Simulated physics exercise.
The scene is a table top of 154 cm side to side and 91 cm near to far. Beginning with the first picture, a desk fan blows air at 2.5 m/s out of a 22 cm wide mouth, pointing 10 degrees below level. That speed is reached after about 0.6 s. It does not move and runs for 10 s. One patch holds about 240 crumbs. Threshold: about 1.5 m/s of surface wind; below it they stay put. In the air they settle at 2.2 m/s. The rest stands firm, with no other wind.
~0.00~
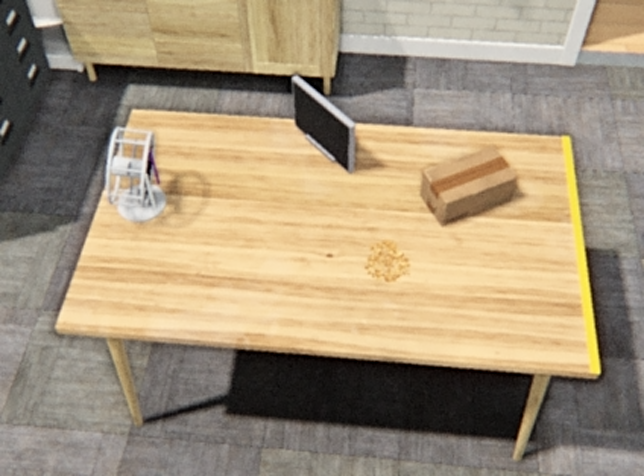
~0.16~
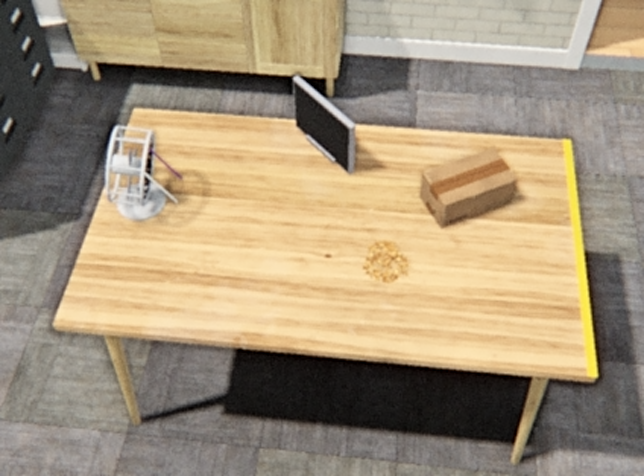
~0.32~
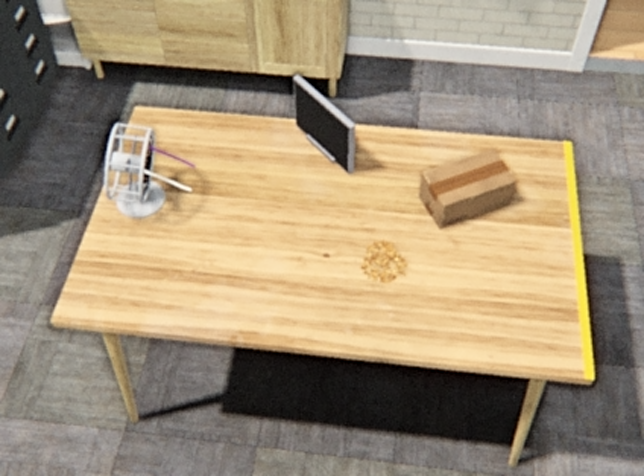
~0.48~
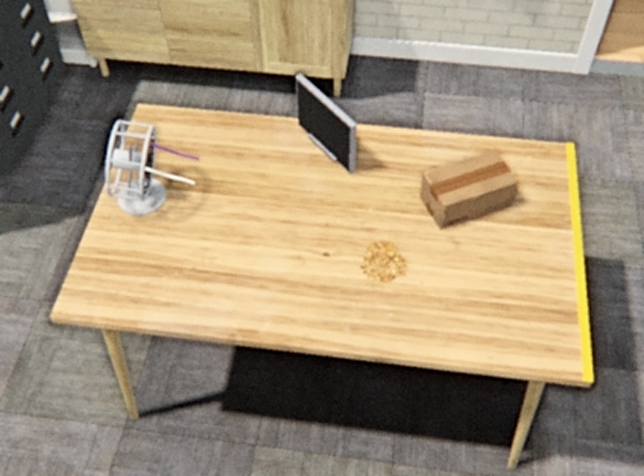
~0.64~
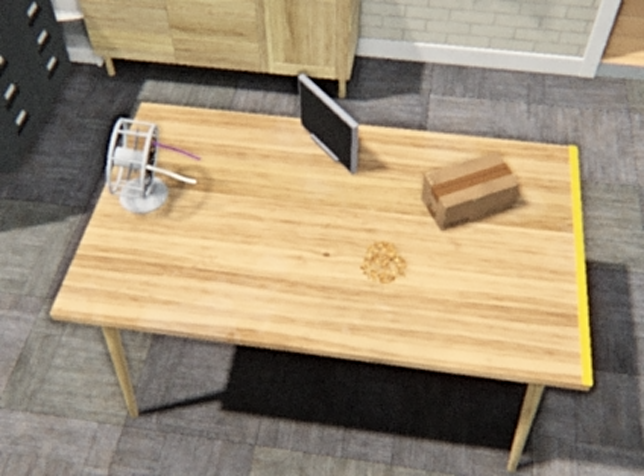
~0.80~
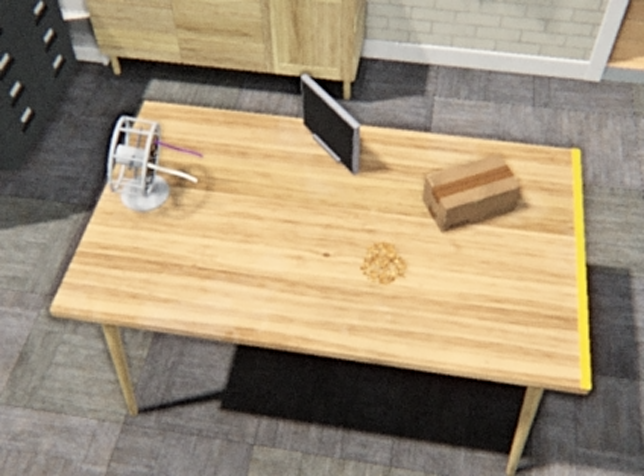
A wooden table holds a fan with fluttering streamers, while the crumbs, laptop and box stay still.
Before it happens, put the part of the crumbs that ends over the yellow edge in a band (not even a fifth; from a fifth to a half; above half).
The share over the yellow edge is from a fifth to a half.
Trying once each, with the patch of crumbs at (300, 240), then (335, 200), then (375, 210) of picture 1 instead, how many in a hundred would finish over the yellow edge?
40 %, 50 %, 70 %.
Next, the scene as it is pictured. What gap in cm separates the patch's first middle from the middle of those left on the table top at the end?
Close to 50 cm.
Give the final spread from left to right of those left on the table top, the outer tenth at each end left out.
40 cm, give or take.
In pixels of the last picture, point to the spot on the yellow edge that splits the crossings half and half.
About (588, 339).
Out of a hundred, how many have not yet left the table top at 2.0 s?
That works out to roughly 80 % remaining.
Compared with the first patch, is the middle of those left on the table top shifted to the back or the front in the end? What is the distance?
Shifted forward by about 20 cm.
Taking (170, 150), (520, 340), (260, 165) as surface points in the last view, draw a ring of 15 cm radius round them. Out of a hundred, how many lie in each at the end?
First spot near 0 %, second near 40 %, third near 0 %.
After 2.0 s, 98 % are on the move or not yet settled, 19 % are over the yellow edge; the middle of those still in play is near (541, 332).
After 3.2 s, 58 % are on the move or not yet settled, 36 % are over the yellow edge; the middle of those still in play is near (542, 338).
After 5.5 s, 55 % are on the move or not yet settled, 38 % are over the yellow edge; the middle of those still in play is near (547, 342).
After 10.0 s, at the end, 39 % are over the yellow edge; the middle of those still in play is near (547, 342).
